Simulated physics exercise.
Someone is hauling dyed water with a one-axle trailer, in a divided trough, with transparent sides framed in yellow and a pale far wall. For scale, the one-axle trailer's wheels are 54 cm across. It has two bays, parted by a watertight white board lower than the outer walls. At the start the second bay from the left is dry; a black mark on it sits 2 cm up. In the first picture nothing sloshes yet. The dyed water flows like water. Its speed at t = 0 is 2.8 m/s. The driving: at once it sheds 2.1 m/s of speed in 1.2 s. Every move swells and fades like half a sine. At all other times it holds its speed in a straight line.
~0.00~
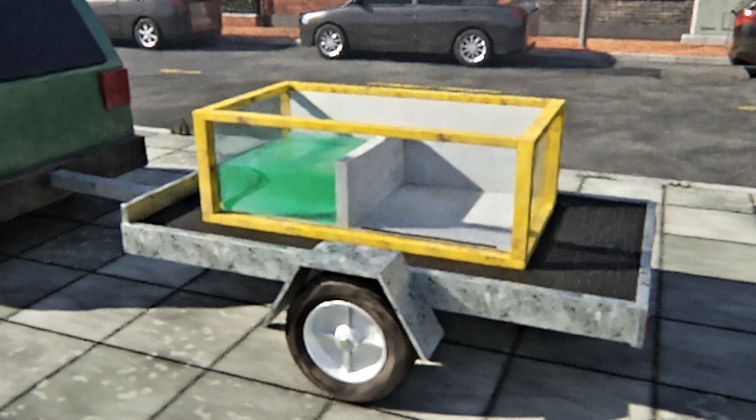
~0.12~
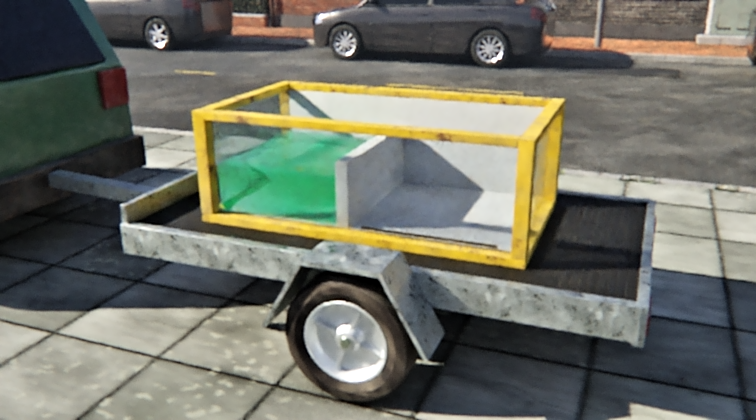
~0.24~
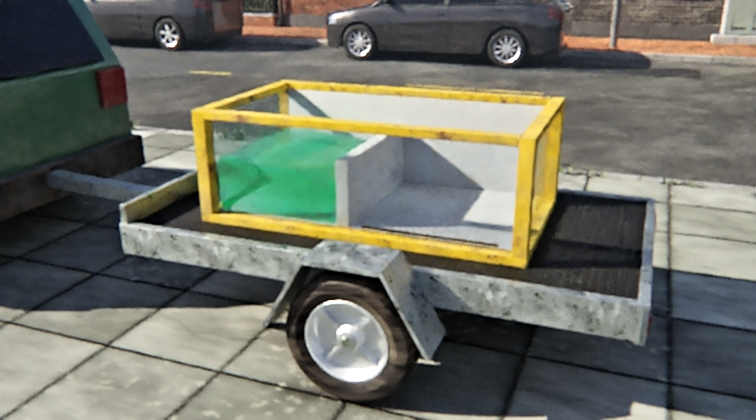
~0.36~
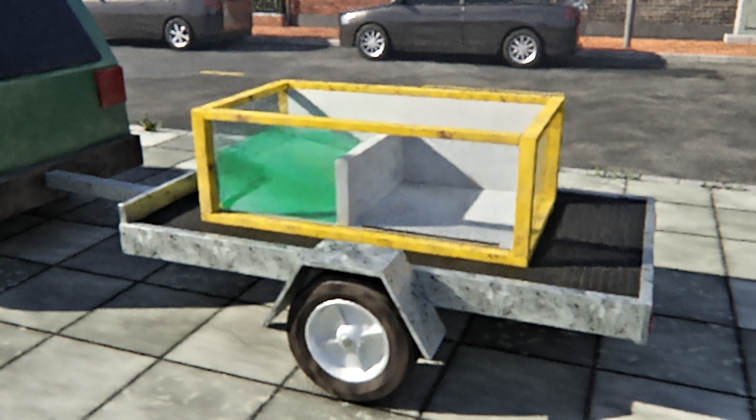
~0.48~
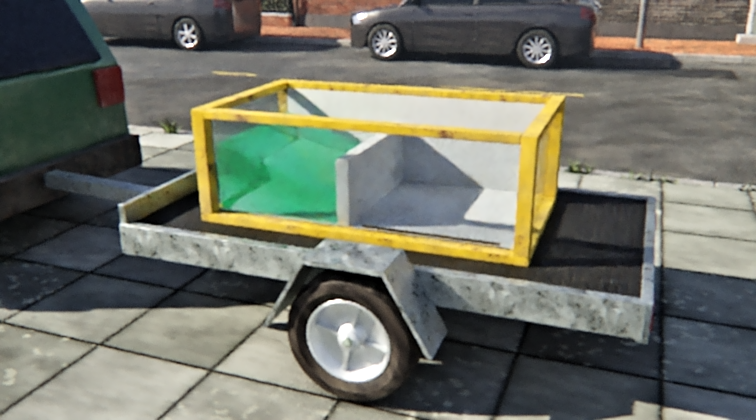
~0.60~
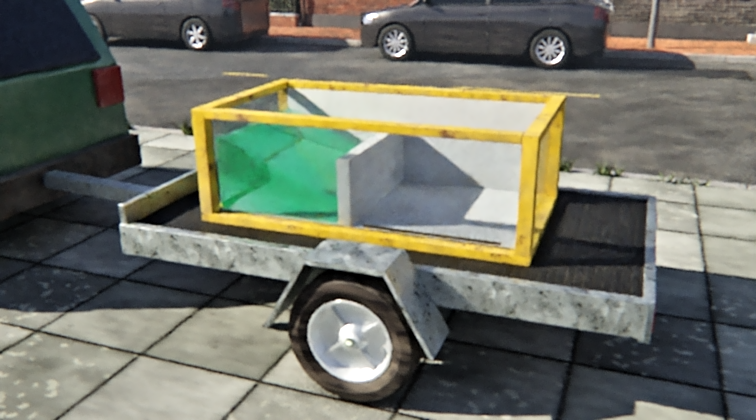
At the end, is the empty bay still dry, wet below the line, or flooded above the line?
The empty bay finishes dry.
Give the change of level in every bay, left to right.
From the left: 0, 0.
Then, 0.90 s in, the mean depths from the left are 23, 0 cm.
Then, 1.40 s in, the mean depths from the left are 23, 0 cm.
Then, 1.90 s in, the mean depths from the left are 23, 0 cm.
Then, 4.18 s in, the mean depths from the left are 23, 0 cm.
